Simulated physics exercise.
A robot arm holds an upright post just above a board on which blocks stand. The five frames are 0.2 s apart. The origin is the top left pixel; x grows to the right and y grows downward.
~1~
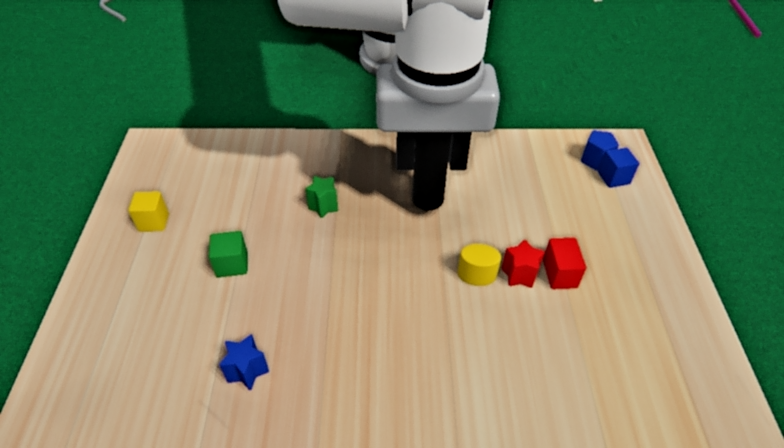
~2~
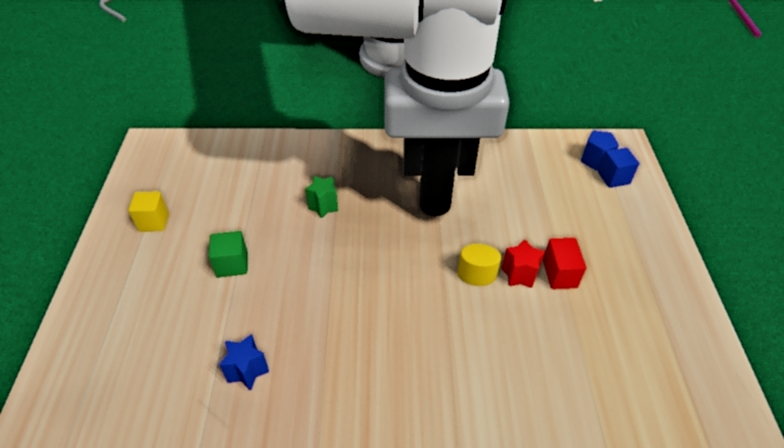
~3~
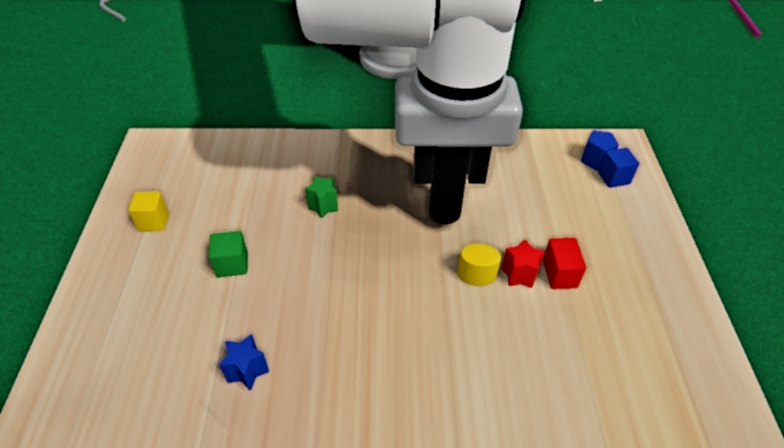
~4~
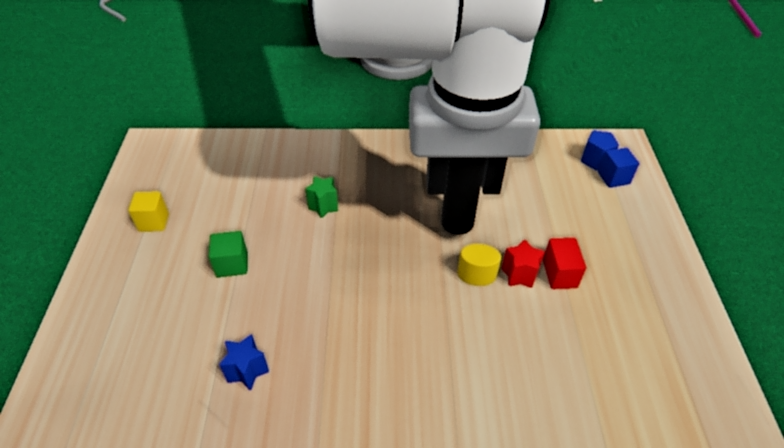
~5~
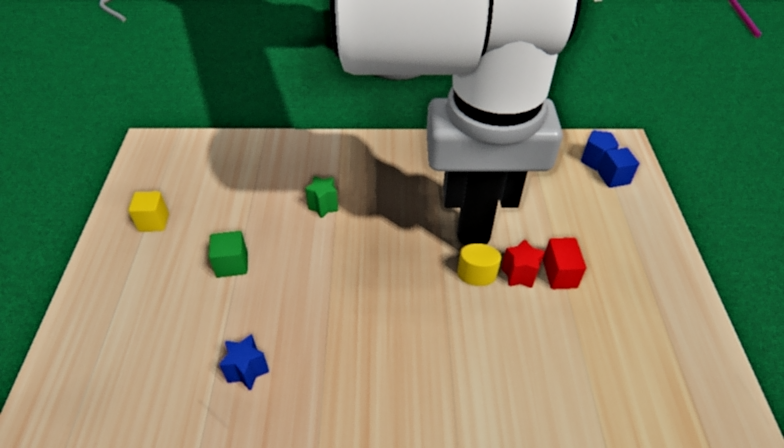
Robot arm moving its dark upright post down and to the right, close behind a yellow block, while the coloured blocks stay still.
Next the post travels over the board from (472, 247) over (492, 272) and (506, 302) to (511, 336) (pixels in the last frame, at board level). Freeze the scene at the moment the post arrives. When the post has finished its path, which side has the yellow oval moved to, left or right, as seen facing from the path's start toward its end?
Measured against the direction from start to end, the yellow oval shifts toward the right-hand side.
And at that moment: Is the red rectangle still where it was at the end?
Yes, that is how it ends up.
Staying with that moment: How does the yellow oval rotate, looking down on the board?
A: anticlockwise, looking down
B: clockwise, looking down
I'll go with B - clockwise, looking down.
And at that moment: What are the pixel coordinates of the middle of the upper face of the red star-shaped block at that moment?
Most likely (542, 270).
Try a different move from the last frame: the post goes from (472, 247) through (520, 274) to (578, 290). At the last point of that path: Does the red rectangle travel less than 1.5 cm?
Answer: No.
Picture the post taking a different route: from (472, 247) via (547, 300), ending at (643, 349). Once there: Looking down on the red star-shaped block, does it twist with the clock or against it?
From overhead, the rotation is counterclockwise.
The first path, step by step. One third of the way, post (495, 261); yellow oval (488, 277), turned 40° clockwise; red star-shaped block (535, 259), turned 25° anticlockwise.
Two thirds of the way, post (509, 292); yellow oval (485, 299), turned 70° clockwise; red star-shaped block (542, 270), turned 75° anticlockwise.
At the end, post (514, 326); yellow oval (480, 307), turned 95° clockwise; red star-shaped block (542, 270), turned 75° anticlockwise; red rectangle still.
